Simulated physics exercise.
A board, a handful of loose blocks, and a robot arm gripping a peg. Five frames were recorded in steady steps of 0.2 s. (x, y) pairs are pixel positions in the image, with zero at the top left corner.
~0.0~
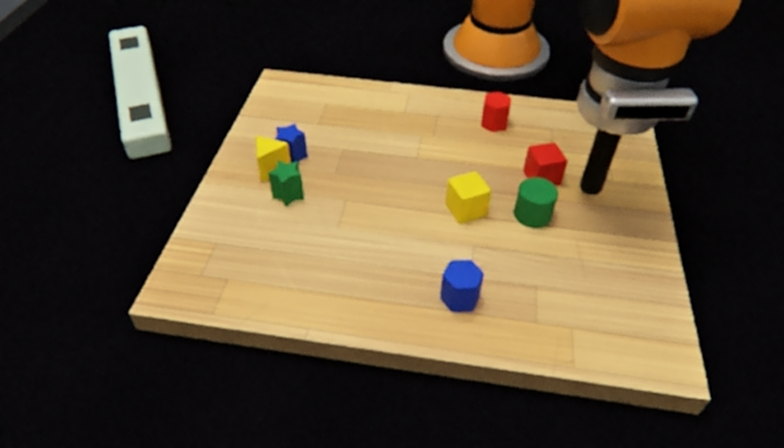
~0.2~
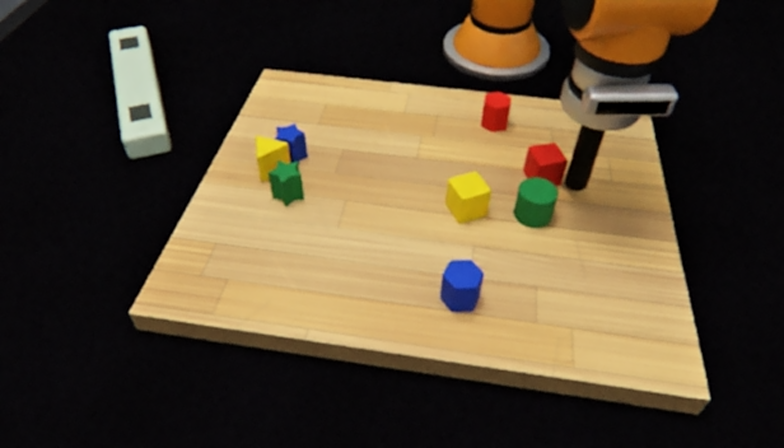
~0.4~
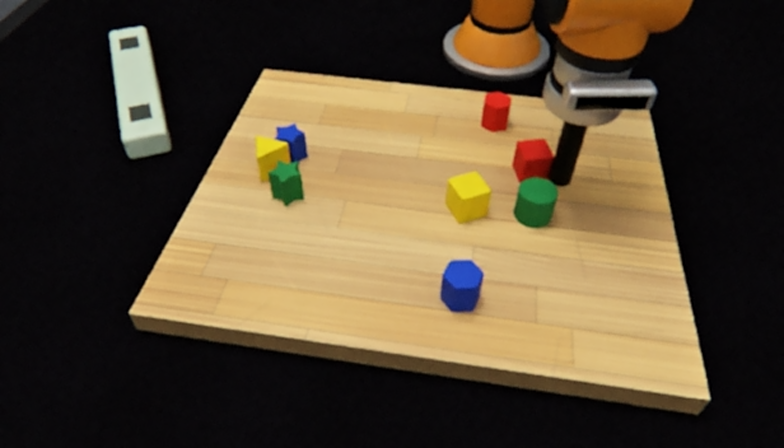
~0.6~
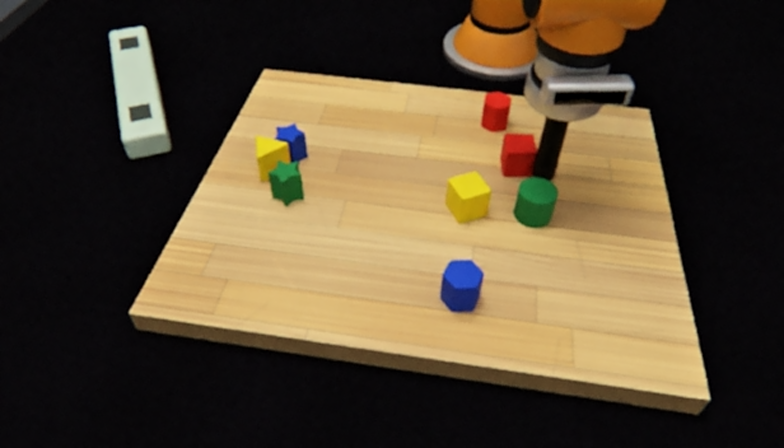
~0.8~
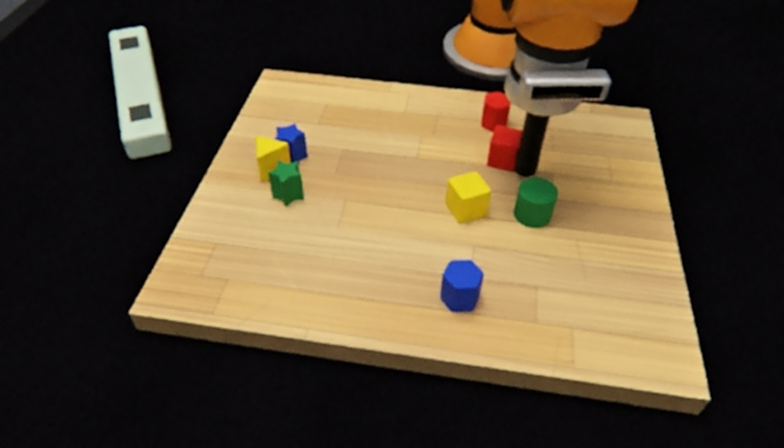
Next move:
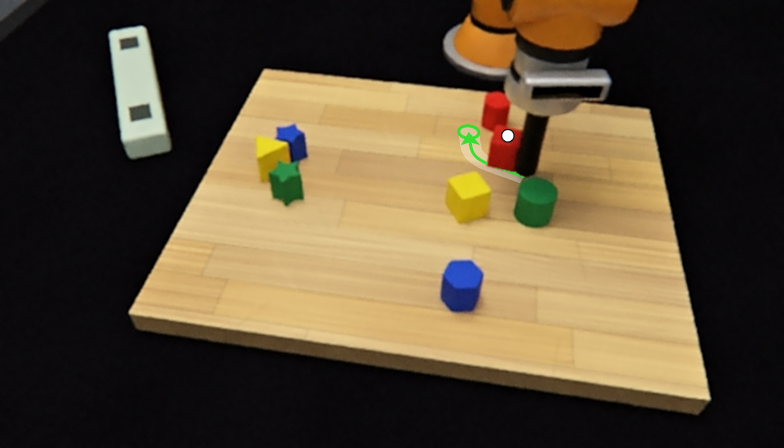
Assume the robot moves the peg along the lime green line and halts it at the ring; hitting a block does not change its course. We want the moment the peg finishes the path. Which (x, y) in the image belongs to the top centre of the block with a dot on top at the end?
I'd expect the centre of its top face to be at (488, 97).
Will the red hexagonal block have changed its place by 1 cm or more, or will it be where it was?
It will be nudged away from its spot.
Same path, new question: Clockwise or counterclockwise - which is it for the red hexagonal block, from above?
It twists with the clock when seen from above.
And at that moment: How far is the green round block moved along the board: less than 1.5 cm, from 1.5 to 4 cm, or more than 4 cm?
Less than 1.5 cm.
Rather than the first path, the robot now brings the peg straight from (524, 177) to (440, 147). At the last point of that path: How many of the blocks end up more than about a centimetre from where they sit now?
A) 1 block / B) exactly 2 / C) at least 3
Option A.
Drawn move, from (524, 177) over (494, 166) and (472, 151) to (469, 132); the dot is on the red square block.
What follows on the original path. One third of the way, peg at (494, 160); red square block at (492, 124), turned 50° clockwise.
Two thirds of the way, peg at (473, 145); red square block at (486, 113), turned 110° clockwise.
At the end, peg at (469, 126); red hexagonal block at (509, 89), turned 20° clockwise; red square block at (488, 97), turned 135° clockwise; green round block still.
